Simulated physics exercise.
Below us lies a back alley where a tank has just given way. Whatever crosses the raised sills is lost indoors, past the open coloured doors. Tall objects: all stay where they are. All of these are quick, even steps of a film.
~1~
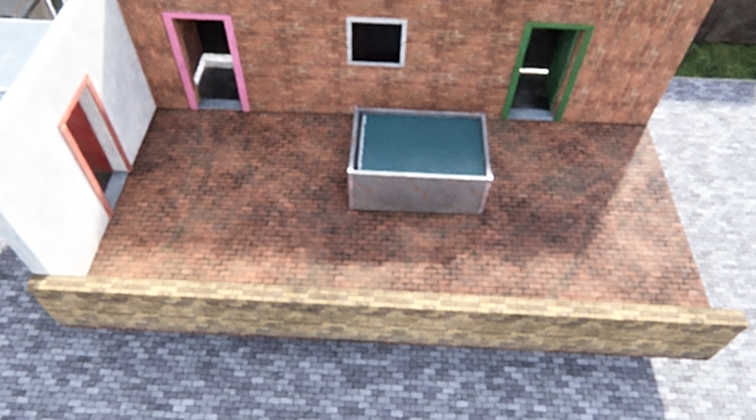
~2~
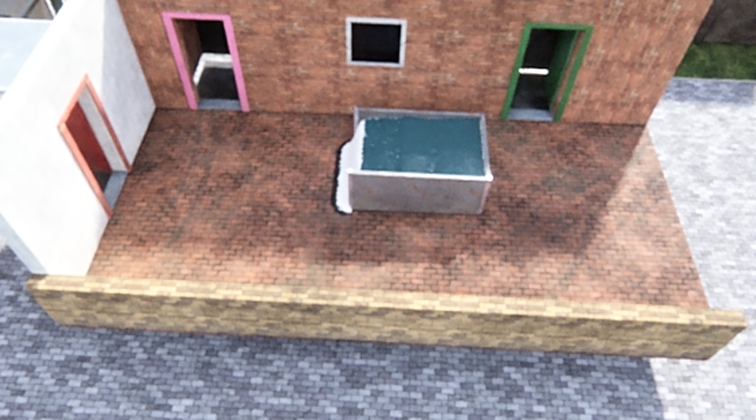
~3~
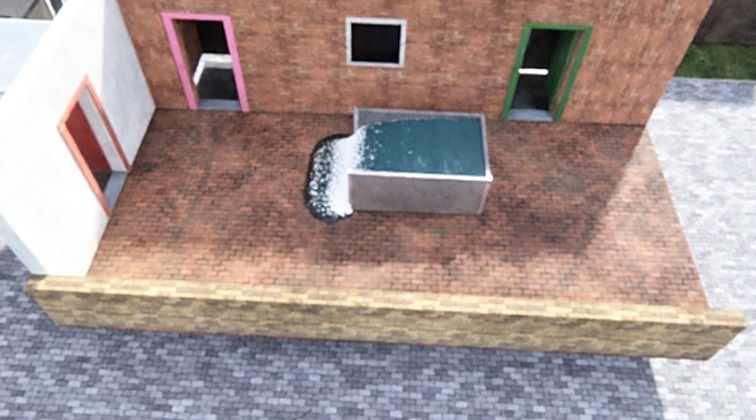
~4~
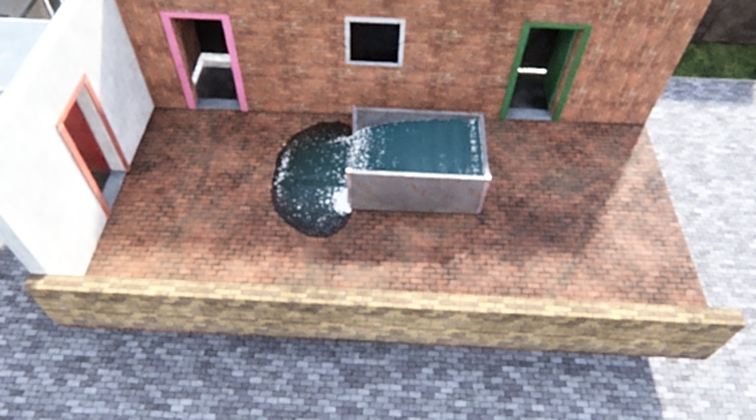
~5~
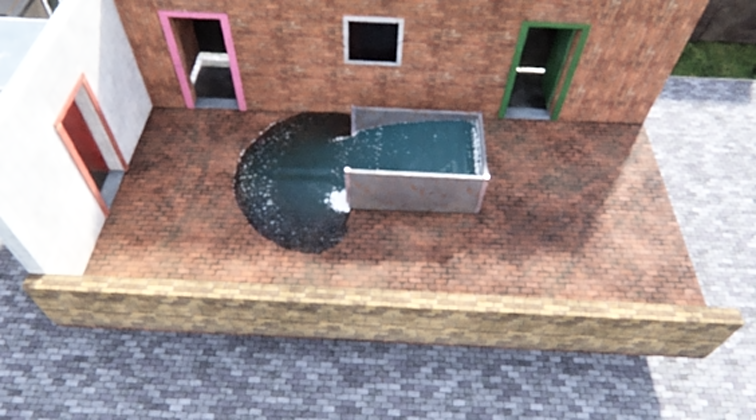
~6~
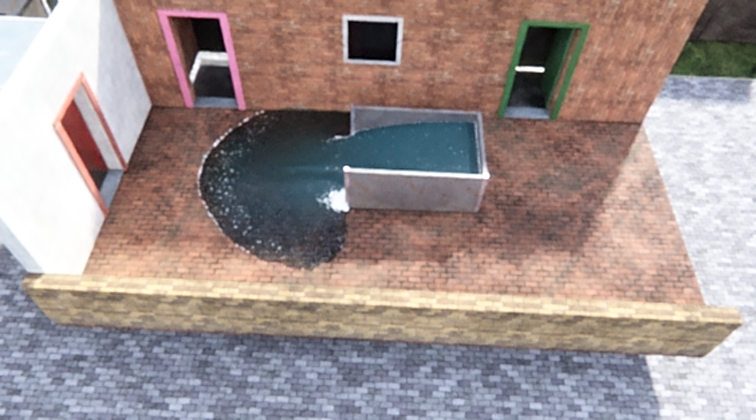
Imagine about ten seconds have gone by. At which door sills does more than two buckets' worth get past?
The red door passes more than two buckets; the pink door passes more than two buckets; the green door passes two buckets or less.
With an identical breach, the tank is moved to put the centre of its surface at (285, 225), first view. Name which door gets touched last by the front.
That's the green-painted one.
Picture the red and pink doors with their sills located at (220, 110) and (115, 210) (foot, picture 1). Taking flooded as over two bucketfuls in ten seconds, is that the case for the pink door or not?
As I see it, the pink exceeds the limit.
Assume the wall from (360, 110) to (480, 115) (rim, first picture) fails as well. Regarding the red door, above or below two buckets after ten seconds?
In that case red door ends up above.
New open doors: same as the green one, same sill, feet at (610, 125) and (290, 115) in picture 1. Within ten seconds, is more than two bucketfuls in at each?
Lab note, doors in listed order: Under the limit, over the limit.
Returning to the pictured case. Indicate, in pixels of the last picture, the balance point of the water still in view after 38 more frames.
I'd place it roughly at (224, 204).
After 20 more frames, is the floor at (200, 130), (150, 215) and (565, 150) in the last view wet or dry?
Point 1: Drenched; point 2: Drenched; point 3: Not wet.
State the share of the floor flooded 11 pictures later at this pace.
I reckon 45 per cent or so.
A moment on, water covers 40 % of the floor; the red door over two buckets in, the pink door under two buckets in, the green door not reached.
Next, water covers 45 % of the floor; the red door far over two buckets in, the pink door over two buckets in, the green door not reached.
Then, water covers 40 % of the floor; the red door far over two buckets in, the pink door far over two buckets in, the green door not reached.
Later, water covers 50 % of the floor; the red door far over two buckets in, the pink door far over two buckets in, the green door not reached.
In the end, water covers 80 % of the floor; the red door far over two buckets in, the pink door far over two buckets in, the green door not reached.
